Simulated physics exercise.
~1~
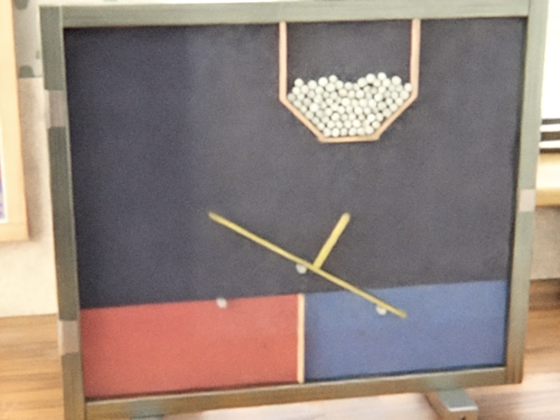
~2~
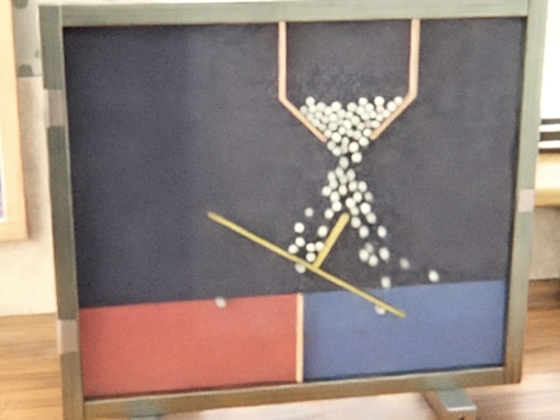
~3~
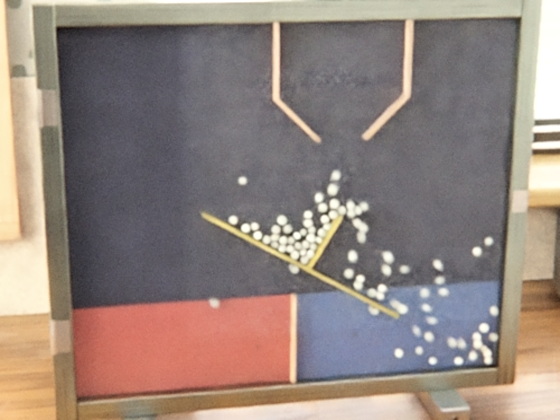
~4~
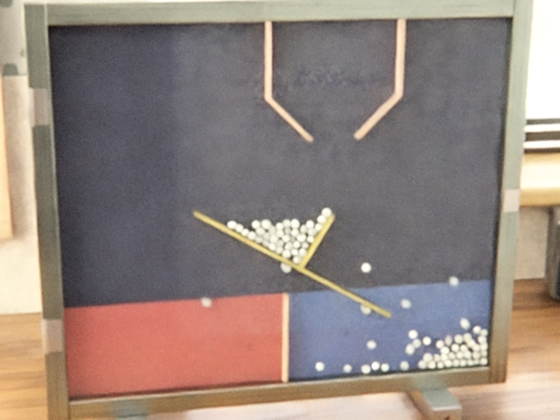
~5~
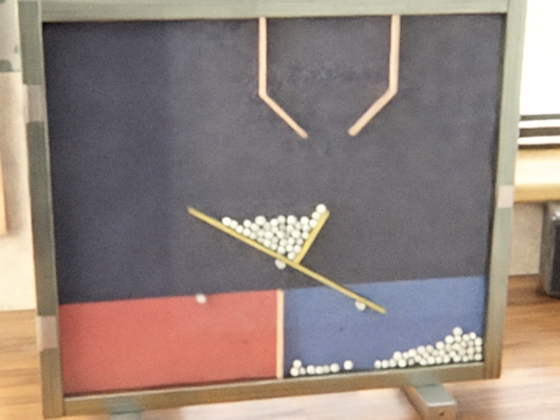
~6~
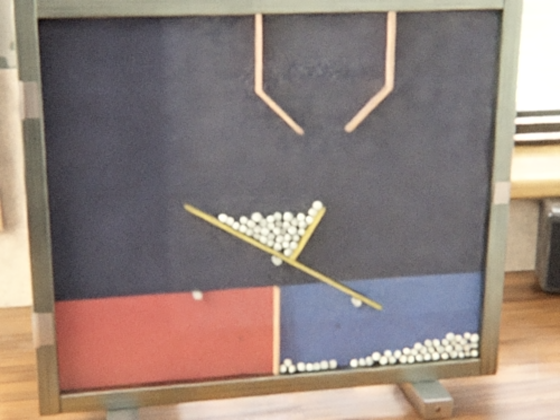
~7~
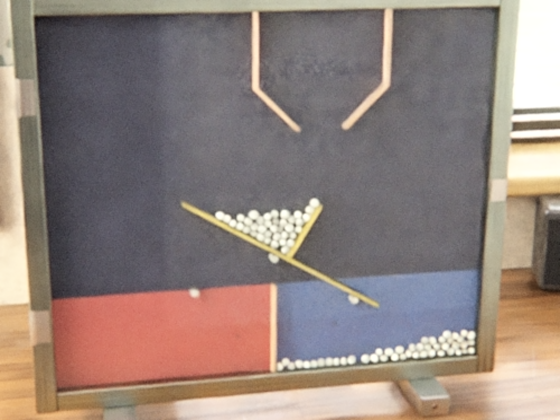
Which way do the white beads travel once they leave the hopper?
They move down, falling toward the yellow tray and the bins below.
